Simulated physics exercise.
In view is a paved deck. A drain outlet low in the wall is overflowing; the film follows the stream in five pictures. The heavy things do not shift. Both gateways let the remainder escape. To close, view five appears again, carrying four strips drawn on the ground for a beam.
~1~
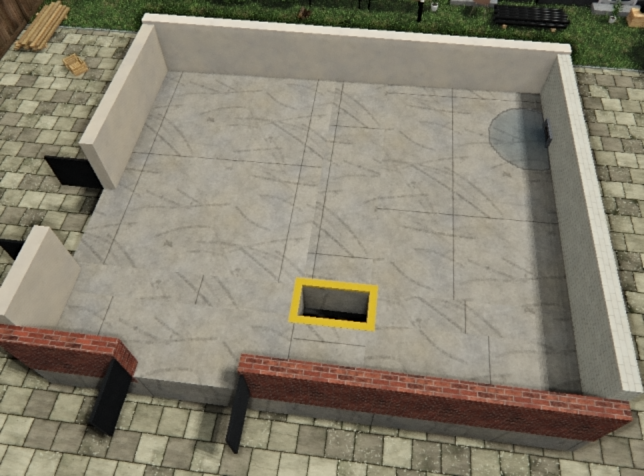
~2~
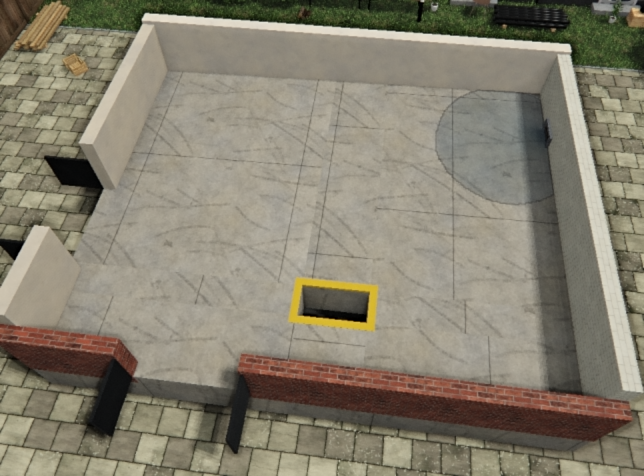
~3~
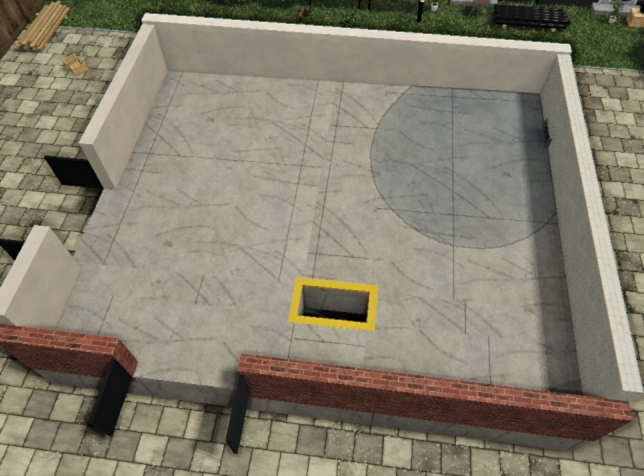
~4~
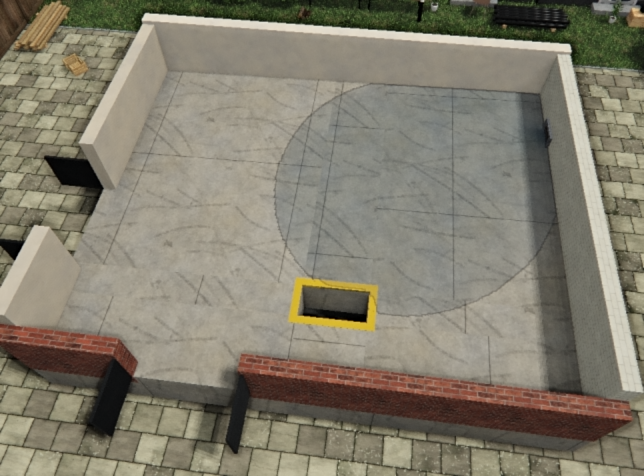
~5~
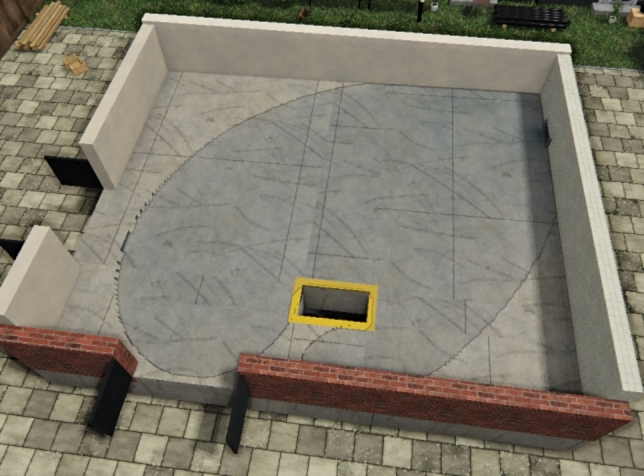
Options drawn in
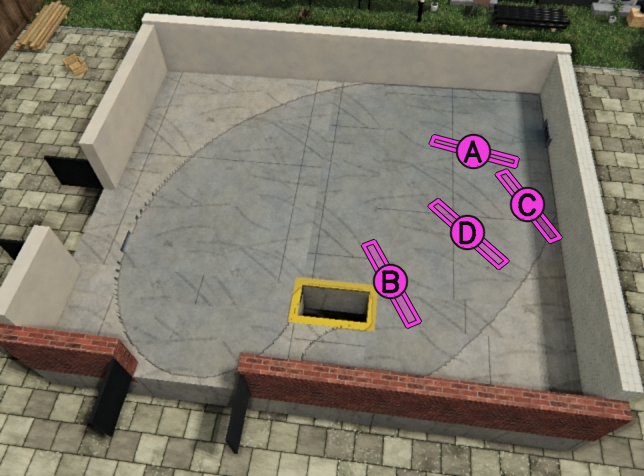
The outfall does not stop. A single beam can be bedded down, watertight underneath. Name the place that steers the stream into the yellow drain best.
C is best.
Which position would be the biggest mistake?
B it is.
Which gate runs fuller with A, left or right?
The left gate.
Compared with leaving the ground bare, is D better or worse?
It is worse.
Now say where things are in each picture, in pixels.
Outfall at (548, 133); yellow drain at (334, 304); open gate at (193, 368); open gate at (100, 227); water covers 3 % of the ground and shows as far out as (499, 148); yellow drain still dry.
Water covers 10 % of the ground and shows as far out as (442, 151); yellow drain still dry.
Water covers 21 % of the ground and shows as far out as (406, 220); yellow drain still dry.
Water covers 41 % of the ground and shows as far out as (305, 265); yellow drain still dry.
Water covers 67 % of the ground and shows as far out as (129, 307); yellow drain taking water.
On the marked copy, A from (432, 140) to (516, 162); B from (368, 243) to (413, 323); C from (501, 172) to (555, 239); D from (434, 203) to (502, 264).
With A, about 10 % of the stream runs into the yellow drain, about 90 % out by the gates.
With B, about 4 % of the stream runs into the yellow drain, about 96 % out by the gates.
With C, about 15 % of the stream runs into the yellow drain, about 85 % out by the gates.
With D, about 8 % of the stream runs into the yellow drain, about 92 % out by the gates.
